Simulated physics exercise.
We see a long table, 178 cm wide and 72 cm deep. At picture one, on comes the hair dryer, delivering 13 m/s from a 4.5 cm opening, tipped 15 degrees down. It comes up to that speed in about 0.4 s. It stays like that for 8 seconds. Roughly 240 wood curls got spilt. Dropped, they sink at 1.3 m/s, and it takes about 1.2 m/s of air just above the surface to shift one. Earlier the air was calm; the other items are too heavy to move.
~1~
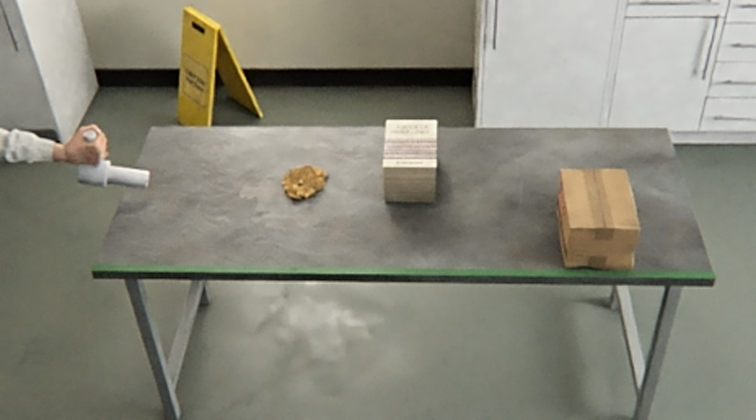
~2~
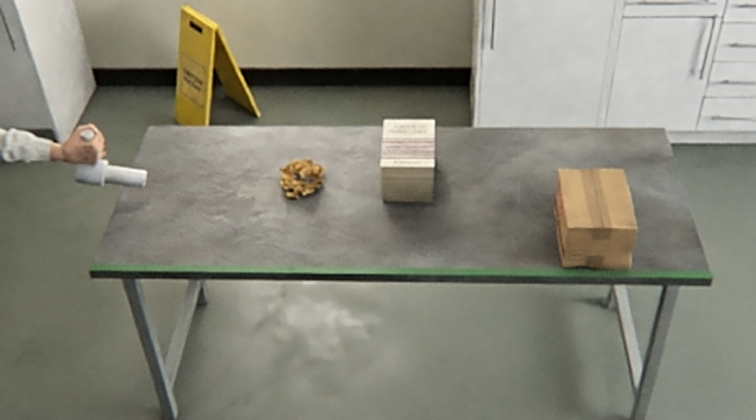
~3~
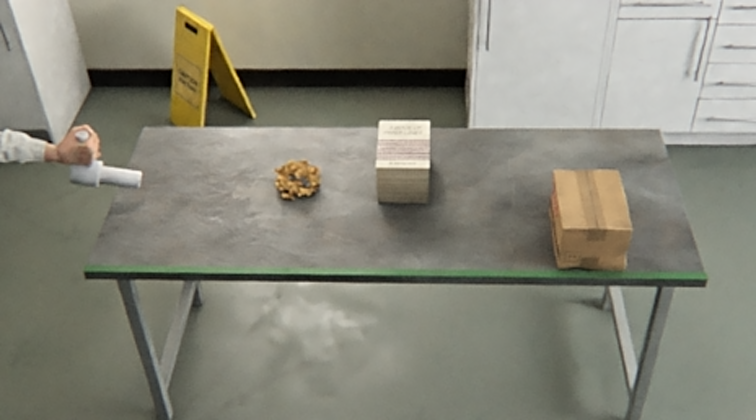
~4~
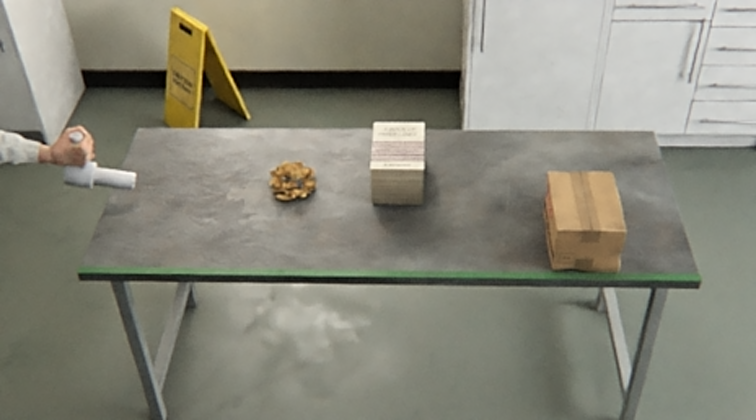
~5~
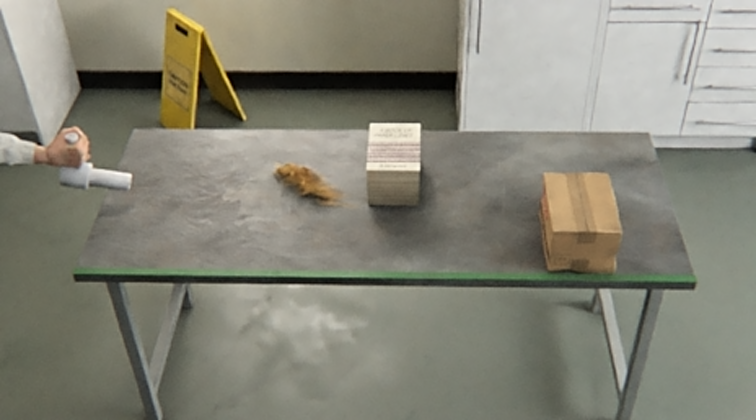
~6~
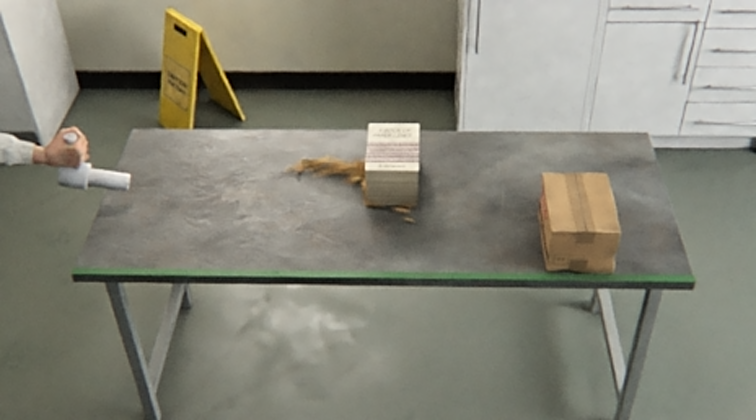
Wood curls lie still on a long table, then blow right against a book.
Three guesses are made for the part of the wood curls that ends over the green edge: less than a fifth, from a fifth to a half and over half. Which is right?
The share ends up below one in five.
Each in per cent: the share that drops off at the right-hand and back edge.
About 1 per cent right-hand, about 90 per cent back.
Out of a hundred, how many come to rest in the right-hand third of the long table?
It comes out near 5 in a hundred.
Then, 1.2 s after the last picture, 10 % are on the move or not yet settled, 4 % are over the green edge.
Then, 2.2 s after the last picture, 7 % are on the move or not yet settled, 5 % are over the green edge.
Then, 4.0 s after the last picture, 6 % are on the move or not yet settled, 6 % are over the green edge.
Then, 7.6 s after the last picture, at the end, 6 % are over the green edge.
